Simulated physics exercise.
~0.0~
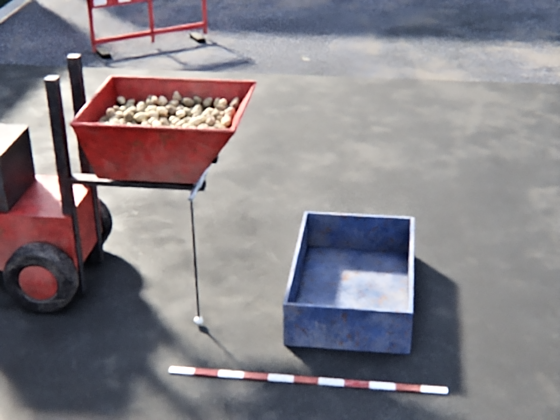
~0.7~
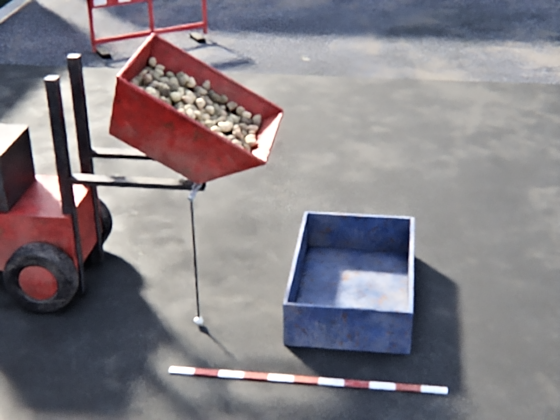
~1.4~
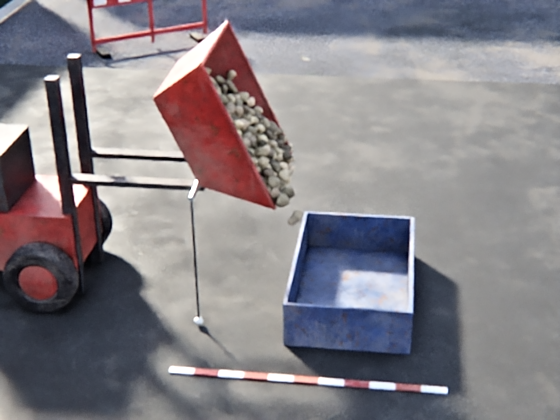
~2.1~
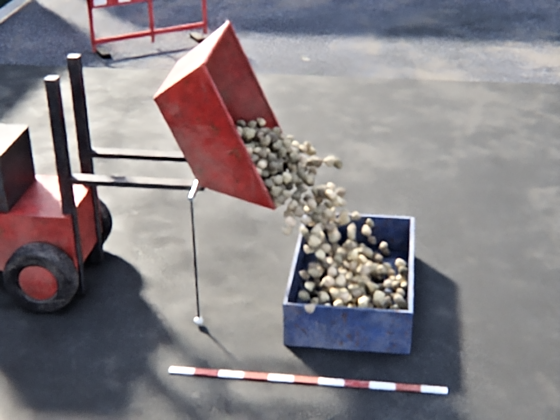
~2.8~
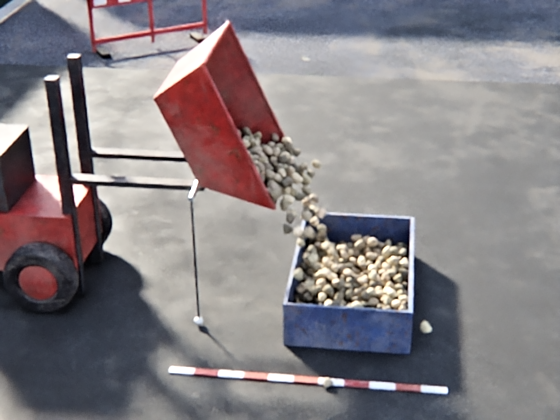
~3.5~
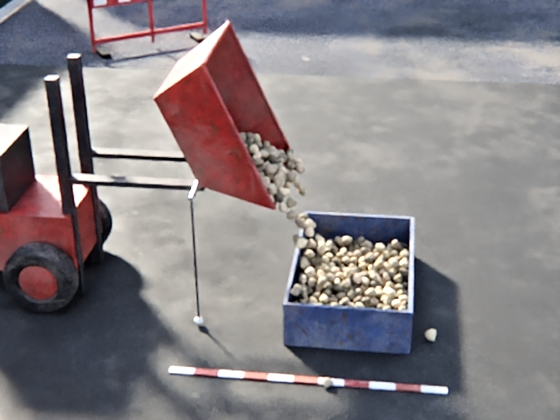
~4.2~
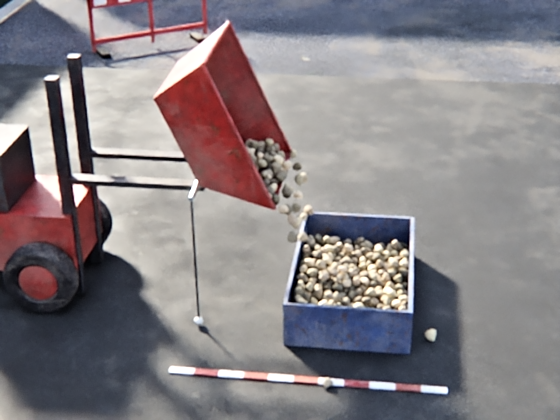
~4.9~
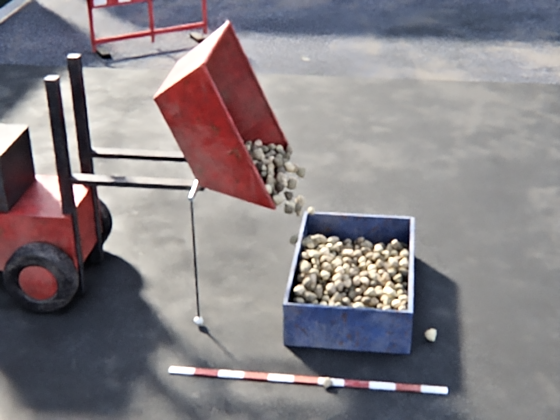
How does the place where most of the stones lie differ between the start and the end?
At the start the stones are all up in the raised red skip on the left. By the end most of them lie lower and to the right, in the blue bin on the ground.
Truck's red skip tipping right, pouring most stones into a blue bin, a couple landing outside and some staying in the skip.
